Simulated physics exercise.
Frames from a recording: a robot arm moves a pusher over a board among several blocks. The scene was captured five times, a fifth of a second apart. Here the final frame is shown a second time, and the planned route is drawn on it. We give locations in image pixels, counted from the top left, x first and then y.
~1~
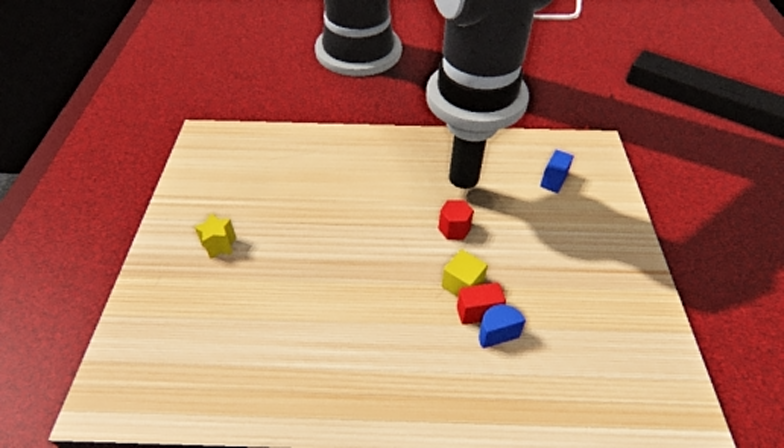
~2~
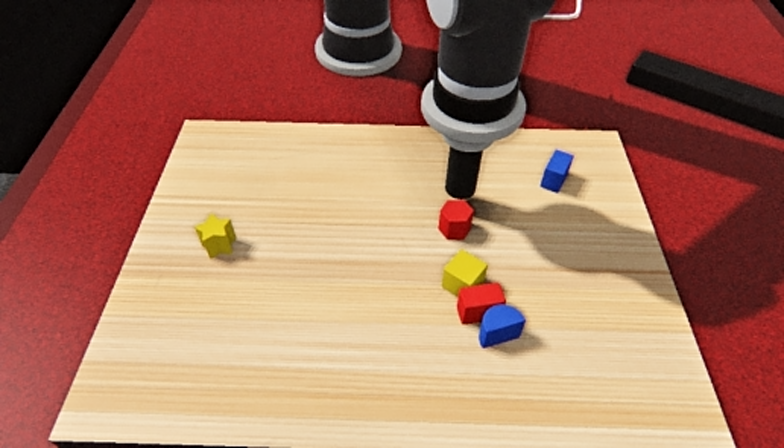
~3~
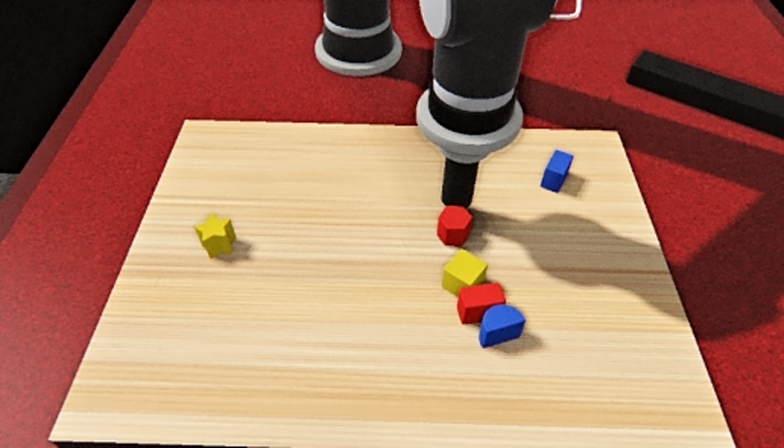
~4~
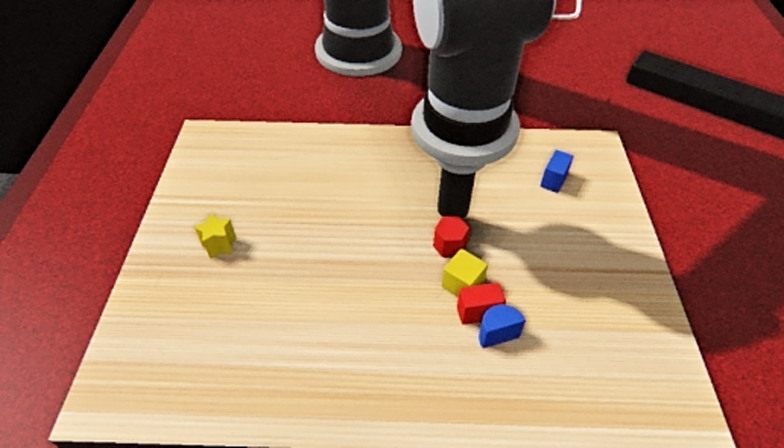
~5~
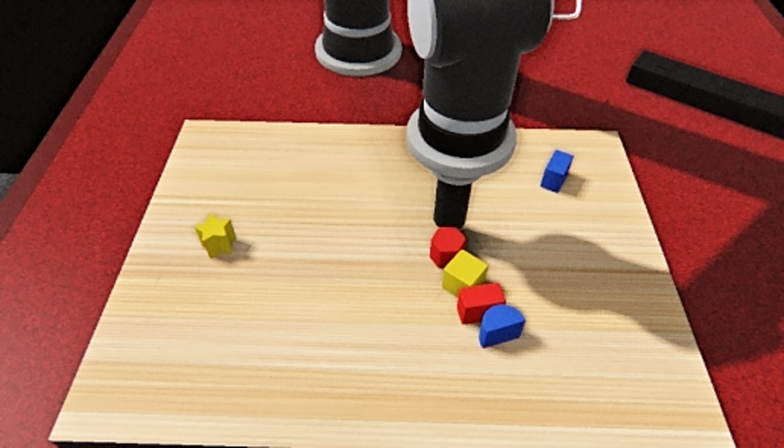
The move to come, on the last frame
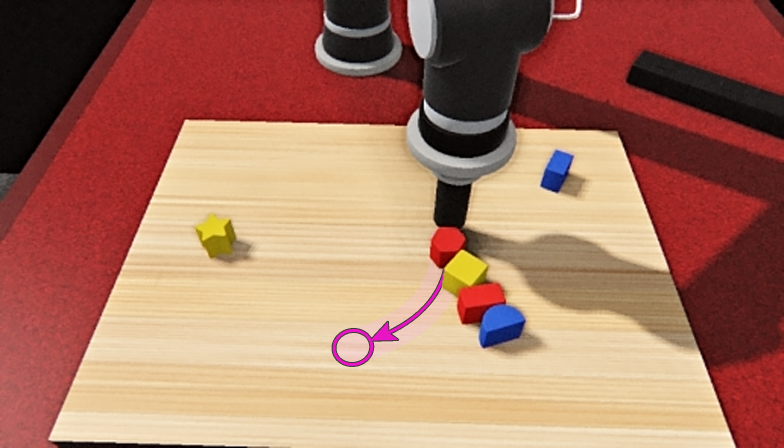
A black and grey robot arm with a dark cylindrical pusher reaches over a pale wooden board on a red surface, seen from above at an angle by a still camera. A yellow star sits at left, a blue block at upper right, and a red hexagon above a yellow square, red block and blue rounded piece. The pusher moves down slightly leftward, nudging the hexagon a short way toward the square.
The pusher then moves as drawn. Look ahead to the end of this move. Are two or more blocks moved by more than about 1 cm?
I believe so.
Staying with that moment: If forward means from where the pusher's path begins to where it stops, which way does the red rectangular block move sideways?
Towards the left-hand side.
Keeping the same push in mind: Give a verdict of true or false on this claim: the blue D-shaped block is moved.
This is true.
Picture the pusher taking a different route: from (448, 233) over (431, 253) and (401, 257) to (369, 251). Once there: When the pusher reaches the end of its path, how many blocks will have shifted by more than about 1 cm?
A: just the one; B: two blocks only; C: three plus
The one that fits is A, just the one.
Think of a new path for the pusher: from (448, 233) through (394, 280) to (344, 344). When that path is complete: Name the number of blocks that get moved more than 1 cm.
Of all the blocks, just one travels more than a centimetre.
Path on the board, from (448, 233) through (443, 278) and (410, 320) to (353, 347).
What follows on the original path. One third of the way, pusher (445, 266); red hexagon (426, 282), turned 40° clockwise; yellow square (467, 289); red rectangular block (491, 311), turned 45° anticlockwise; blue D-shaped block (516, 327).
Two thirds of the way, pusher (410, 309); red hexagon (389, 329), turned 40° clockwise; yellow square (467, 297); red rectangular block (492, 315), turned 55° anticlockwise; blue D-shaped block (520, 330).
At the end, pusher (352, 335); red hexagon (344, 366), turned 20° anticlockwise; yellow square (467, 297); red rectangular block (492, 315), turned 55° anticlockwise; blue D-shaped block (520, 330).
